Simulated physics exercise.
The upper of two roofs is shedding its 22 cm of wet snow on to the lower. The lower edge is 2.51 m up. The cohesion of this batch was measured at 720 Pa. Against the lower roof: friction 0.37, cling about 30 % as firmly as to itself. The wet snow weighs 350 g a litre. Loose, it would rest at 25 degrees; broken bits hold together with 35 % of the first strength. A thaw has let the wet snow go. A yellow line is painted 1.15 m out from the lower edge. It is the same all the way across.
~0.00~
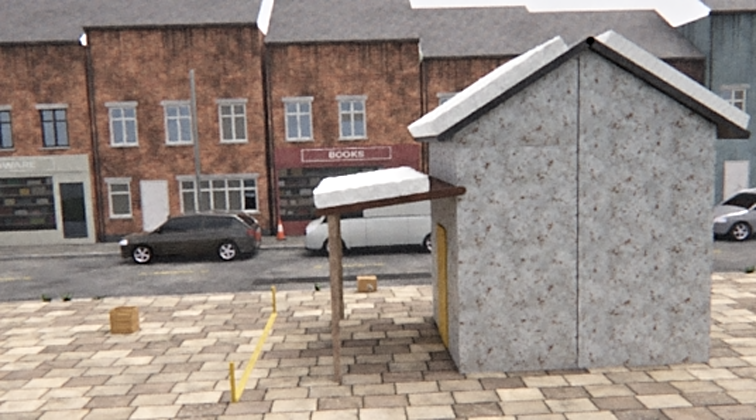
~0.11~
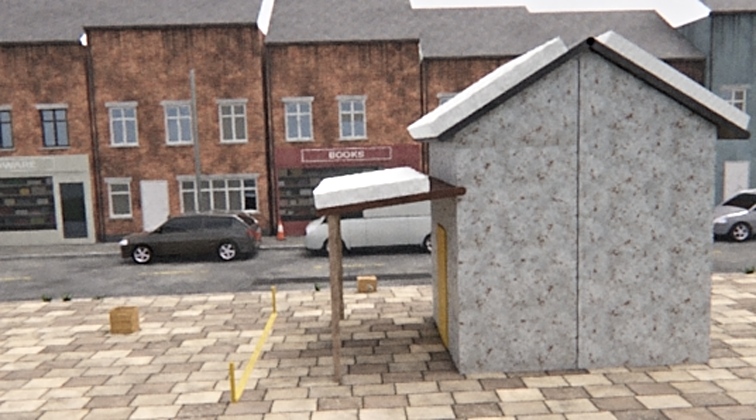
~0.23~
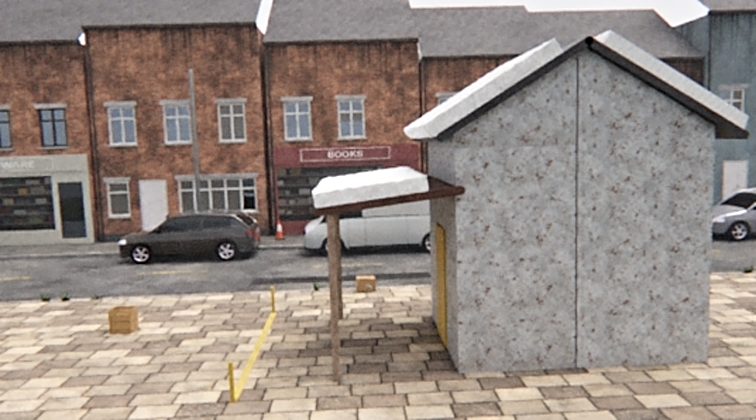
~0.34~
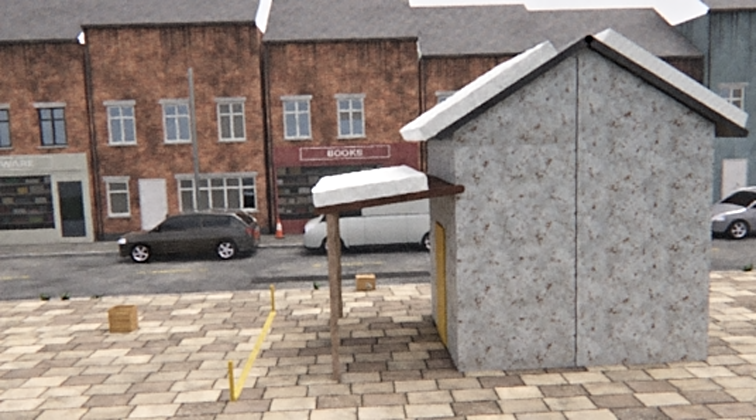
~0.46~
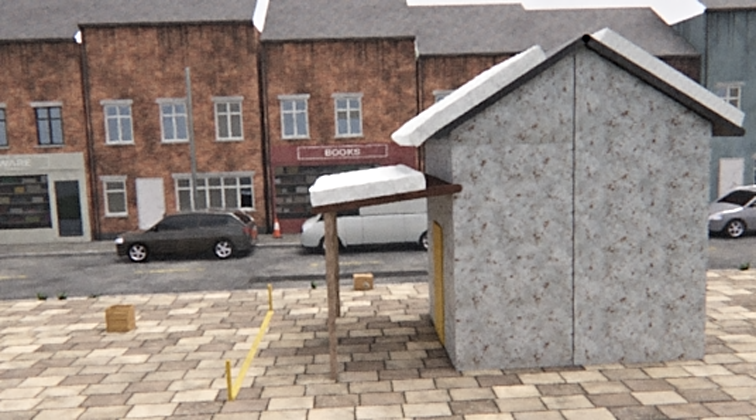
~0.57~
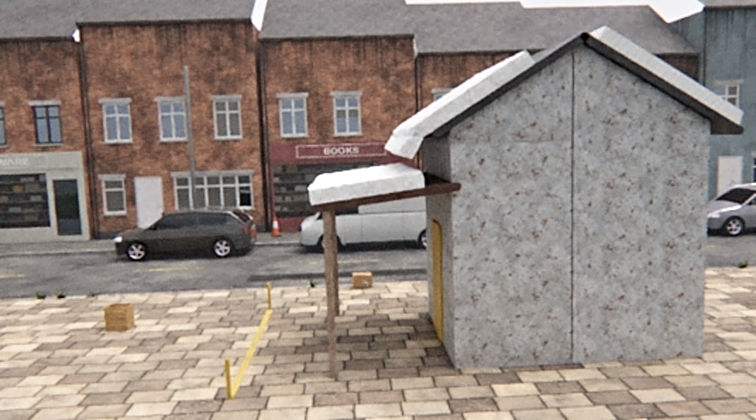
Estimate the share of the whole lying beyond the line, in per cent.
Expect roughly 0 %.
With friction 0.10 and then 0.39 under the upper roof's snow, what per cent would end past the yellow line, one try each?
In turn about 0 %, 0 %.
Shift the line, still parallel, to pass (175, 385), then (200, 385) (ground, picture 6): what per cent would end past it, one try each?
In that order: 0 %, 0 %.
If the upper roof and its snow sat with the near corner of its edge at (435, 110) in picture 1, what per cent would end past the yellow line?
In that case some 16 per cent.
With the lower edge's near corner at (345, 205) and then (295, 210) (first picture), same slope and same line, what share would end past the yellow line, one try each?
In that order: 8 %, 0 %.
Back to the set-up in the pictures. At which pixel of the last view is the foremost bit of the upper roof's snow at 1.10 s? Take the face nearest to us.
Near (347, 180).
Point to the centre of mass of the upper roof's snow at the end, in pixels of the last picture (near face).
Near (372, 171).
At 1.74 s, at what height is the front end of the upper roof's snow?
About 2.8 m.
After 1.10 s, none is below the lower edge and 0 % is past the line.
After 1.74 s, none is below the lower edge and 0 % is past the line.
After 2.37 s, none is below the lower edge and 0 % is past the line.
After 3.00 s, none is below the lower edge and 0 % is past the line.
After 3.10 s, none is below the lower edge and 0 % is past the line.
